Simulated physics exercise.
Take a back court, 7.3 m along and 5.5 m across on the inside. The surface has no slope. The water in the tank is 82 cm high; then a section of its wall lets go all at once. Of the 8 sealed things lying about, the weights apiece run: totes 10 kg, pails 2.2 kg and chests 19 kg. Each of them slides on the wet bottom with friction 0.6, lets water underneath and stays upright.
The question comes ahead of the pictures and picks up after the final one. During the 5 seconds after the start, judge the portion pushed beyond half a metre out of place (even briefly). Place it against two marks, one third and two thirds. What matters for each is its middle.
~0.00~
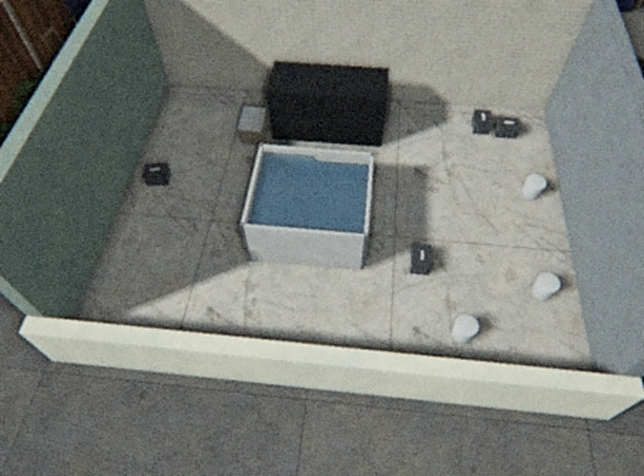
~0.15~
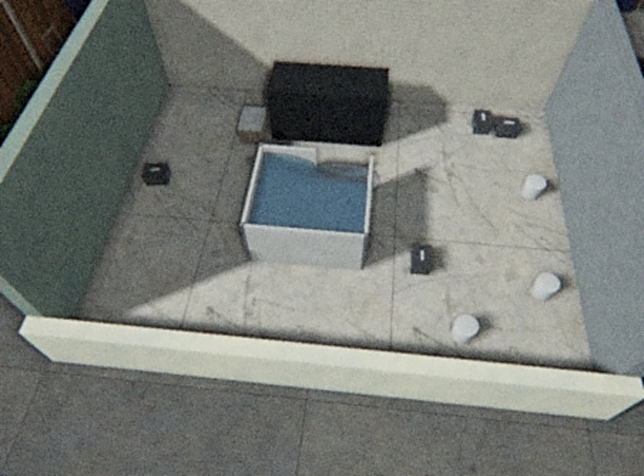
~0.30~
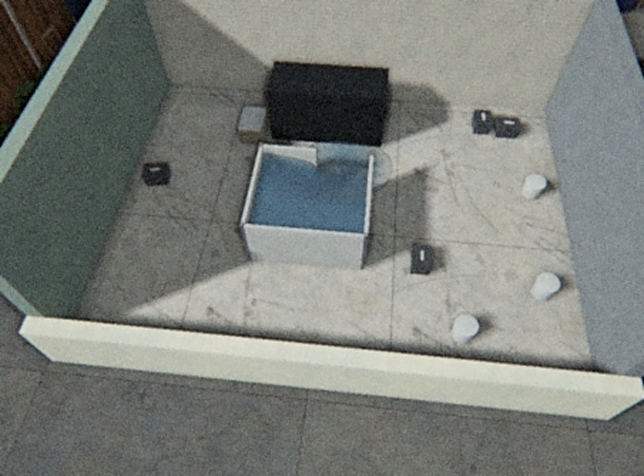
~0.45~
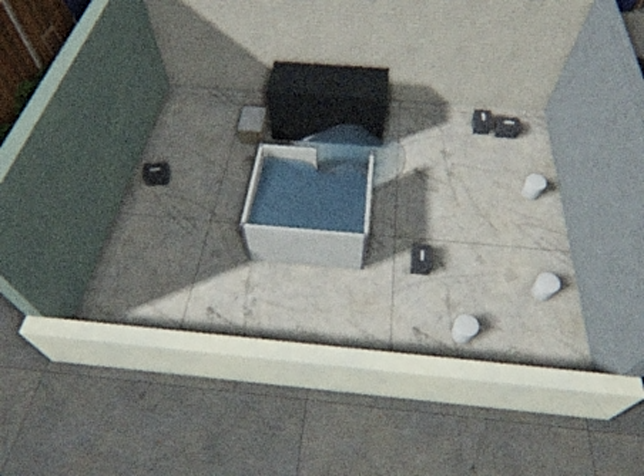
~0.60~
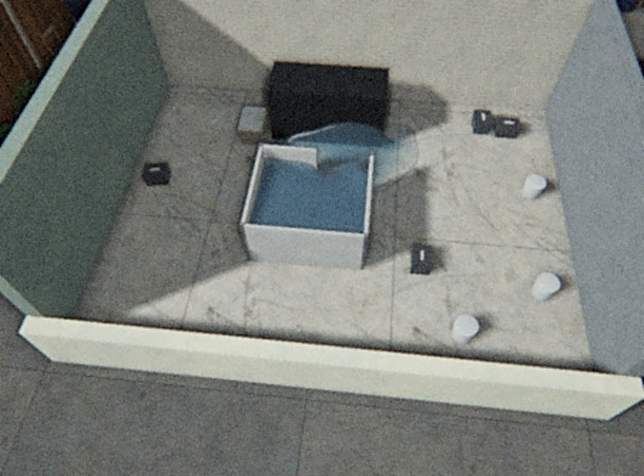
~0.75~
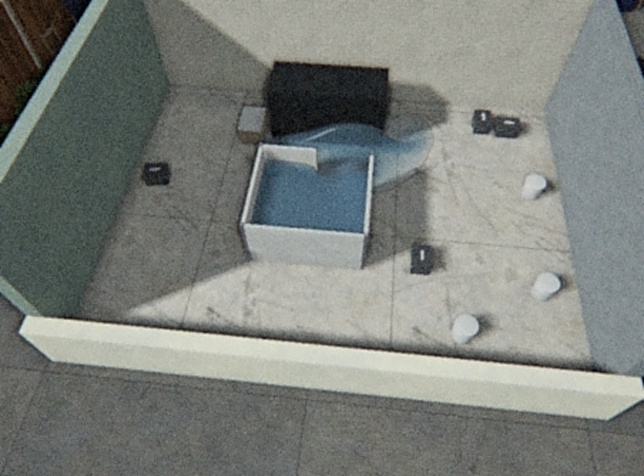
In the upper range.
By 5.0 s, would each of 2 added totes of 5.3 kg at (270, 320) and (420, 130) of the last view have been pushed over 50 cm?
Respectively: Doesn't reach it; tops it.
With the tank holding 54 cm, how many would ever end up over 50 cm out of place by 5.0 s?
The answer would then be 4.
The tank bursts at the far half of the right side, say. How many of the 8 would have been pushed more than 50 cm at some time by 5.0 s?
5.
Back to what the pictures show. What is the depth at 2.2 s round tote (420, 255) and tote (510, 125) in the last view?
0 and 23 cm.
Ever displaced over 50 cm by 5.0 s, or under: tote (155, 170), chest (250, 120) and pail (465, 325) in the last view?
In that order: Past it, over, under.
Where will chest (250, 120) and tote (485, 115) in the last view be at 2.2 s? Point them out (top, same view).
About (222, 103) for the first and (529, 102) for the second.
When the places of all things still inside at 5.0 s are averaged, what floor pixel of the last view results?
It sits at about (405, 255).
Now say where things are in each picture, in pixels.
The first frame shows a tote at (509, 123), on the bottom; a tote at (483, 117) rests on the ground; 2.5 m2 under water; 0 of 8 have shifted.
The second frame shows a tote at (509, 123) rests on the ground; a tote at (483, 117), on the bottom; water covers 3.1 m2; 0 of 8 have shifted.
The third frame shows a tote at (509, 123), on the bottom; a tote at (483, 117), on the bottom; 4.0 m2 under water; 0 of 8 have shifted.
The fourth frame shows a tote at (509, 123) rests on the ground; a tote at (483, 117) rests on the ground; water covers 4.4 m2; 0 of 8 have shifted.
The fifth frame shows a tote at (509, 123), on the bottom; a tote at (483, 117) rests on the ground; 4.8 m2 under water; 0 of 8 have shifted.
The sixth frame shows a tote at (509, 123), on the bottom; a tote at (483, 117), on the bottom; water covers 5.3 m2; 0 of 8 have shifted.
After 1.1 s 0 of 8 are over 50 cm from their spots; 0 afloat.
After 2.2 s 3 of 8 are over 50 cm from their spots; 3 afloat.
After 3.5 s 4 of 8 are over 50 cm from their spots; 3 afloat.
After 5.0 s 5 of 8 are over 50 cm from their spots, and 6 have been at some point; 4 afloat.
